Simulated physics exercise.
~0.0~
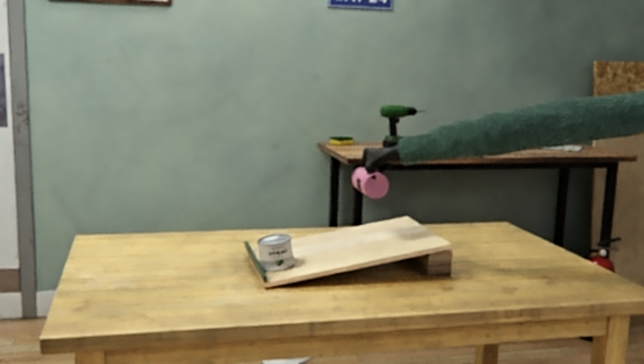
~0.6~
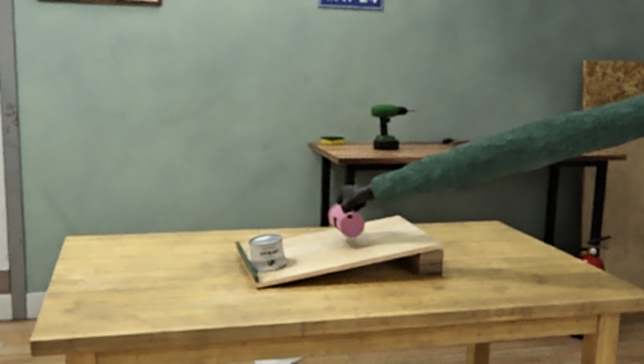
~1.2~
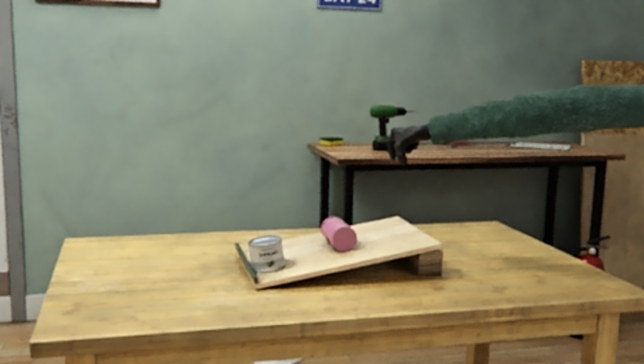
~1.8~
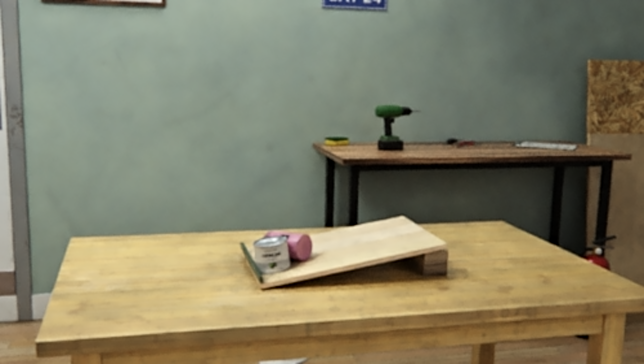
In a room with green walls, a sloping board rests on a wooden table, its raised right end propped on a block and a small white tub sitting near its low left end. An arm in a green sleeve reaches in from the right, holding a pink jar above the board. The hand lowers the jar onto the slope on its side, then lets go and draws back. The jar runs down the board to the left. It ends up beside the white tub, which stays in its place, and the arm is out of view.
